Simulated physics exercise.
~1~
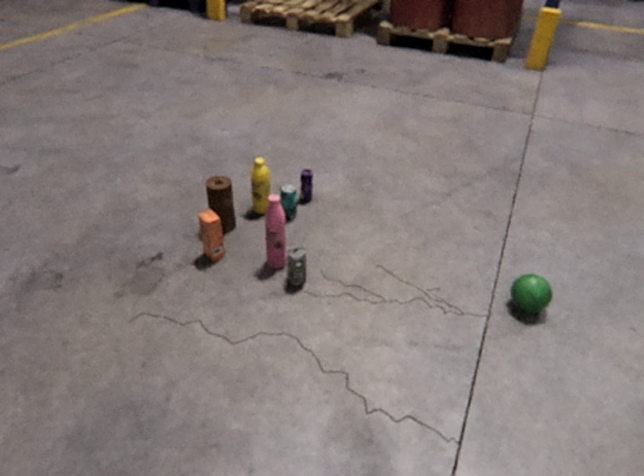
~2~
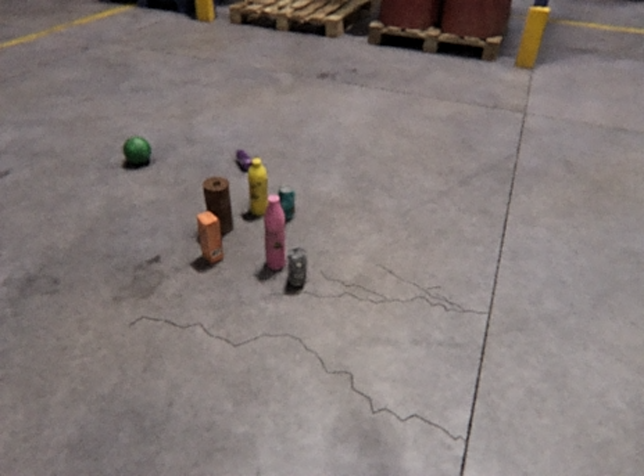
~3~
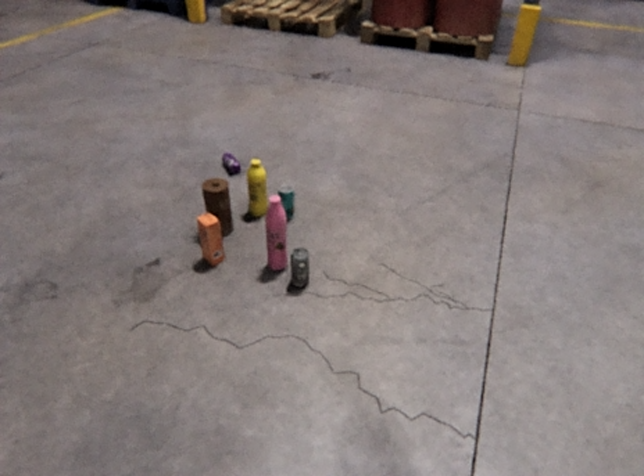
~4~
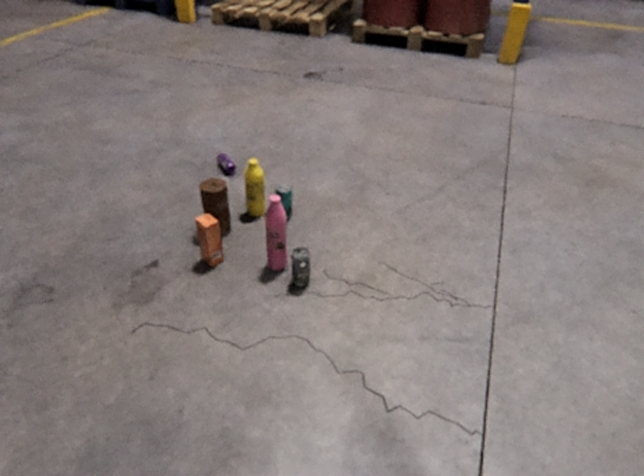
We see a green ball roll leftward across a concrete floor, past a cluster of bottles, cans, an orange carton and a brown roll, and out of view. The purple can topples and shifts left, ending on its side, while the other objects remain standing.
